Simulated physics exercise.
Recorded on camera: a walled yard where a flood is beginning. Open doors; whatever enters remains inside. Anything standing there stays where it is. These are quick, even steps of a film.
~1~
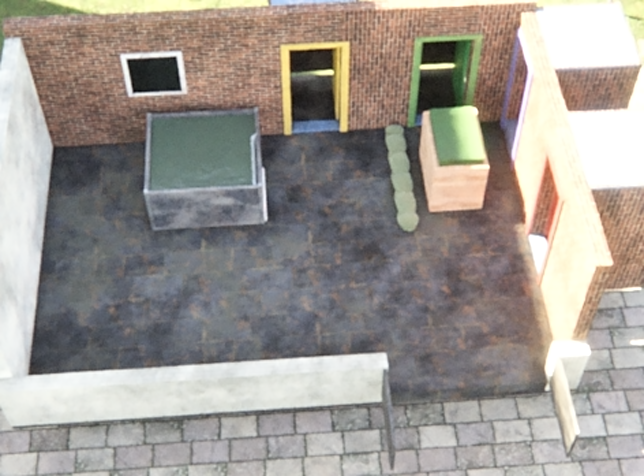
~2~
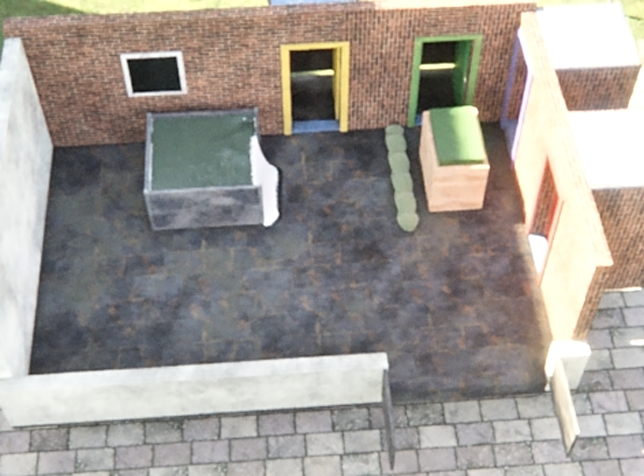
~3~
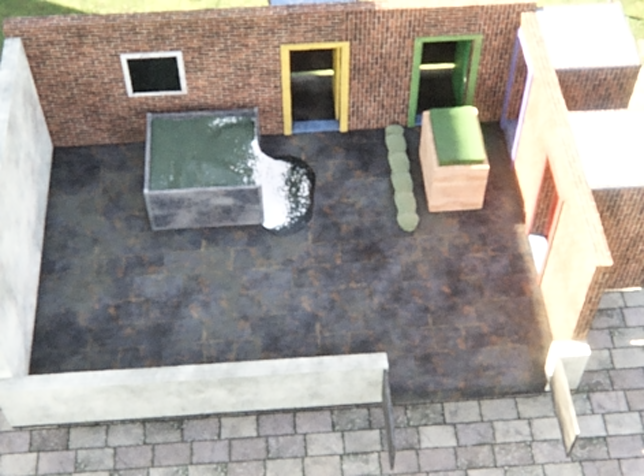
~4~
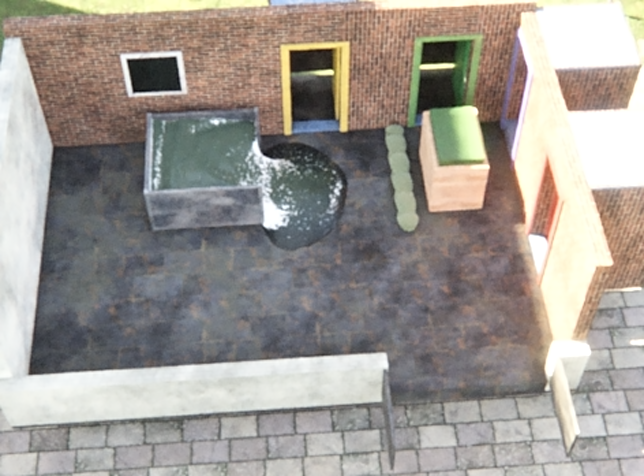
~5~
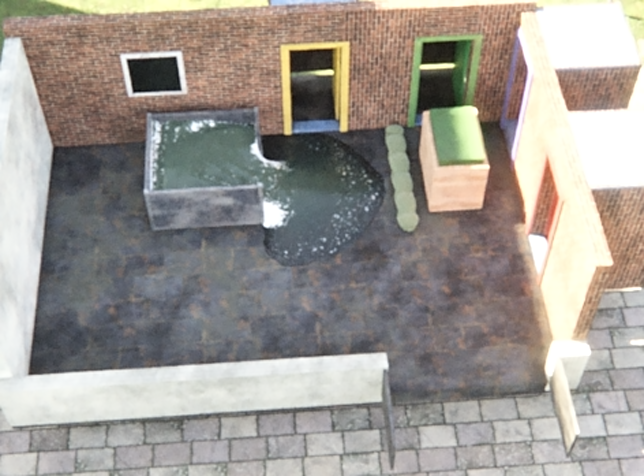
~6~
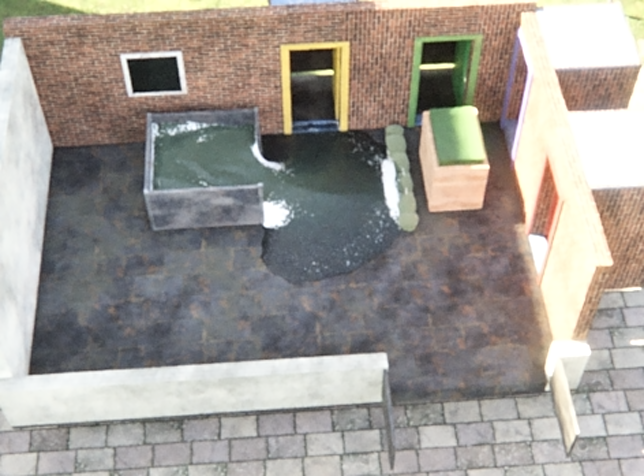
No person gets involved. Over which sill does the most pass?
The yellow sill.
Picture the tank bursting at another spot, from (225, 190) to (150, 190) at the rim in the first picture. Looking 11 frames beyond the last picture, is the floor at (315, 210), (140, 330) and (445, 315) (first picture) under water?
Going through them one by one, I'd call them spared, sodden and spared.
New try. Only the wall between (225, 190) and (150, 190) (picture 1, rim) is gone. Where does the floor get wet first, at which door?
That would be the red door.
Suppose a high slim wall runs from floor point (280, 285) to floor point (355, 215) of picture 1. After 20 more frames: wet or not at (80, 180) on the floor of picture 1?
Answer: Free of water.
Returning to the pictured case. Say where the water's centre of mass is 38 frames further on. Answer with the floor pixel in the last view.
Close to (326, 225).
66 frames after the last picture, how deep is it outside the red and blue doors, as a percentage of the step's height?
Approx. 30 % followed by 10 %.
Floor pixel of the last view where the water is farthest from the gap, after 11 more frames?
The flood front should get to about (556, 367).
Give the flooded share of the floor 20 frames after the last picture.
Around 50 percent.
A moment on, water covers 30 % of the floor; blue door not reached, green door wet at the sill, nothing in, yellow door a trickle in, red door not reached.
Next, water covers 45 % of the floor; blue door wet at the sill, nothing in, green door a trickle in, yellow door some in, red door wet at the sill, nothing in.
Then, water covers 50 % of the floor; blue door wet at the sill, nothing in, green door some in, yellow door some in, red door a trickle in.
Later, water covers 60 % of the floor; blue door wet at the sill, nothing in, green door some in, yellow door a lot in, red door some in.
In the end, water covers 80 % of the floor; blue door wet at the sill, nothing in, green door some in, yellow door a lot in, red door some in; the yellow door has let in the most.
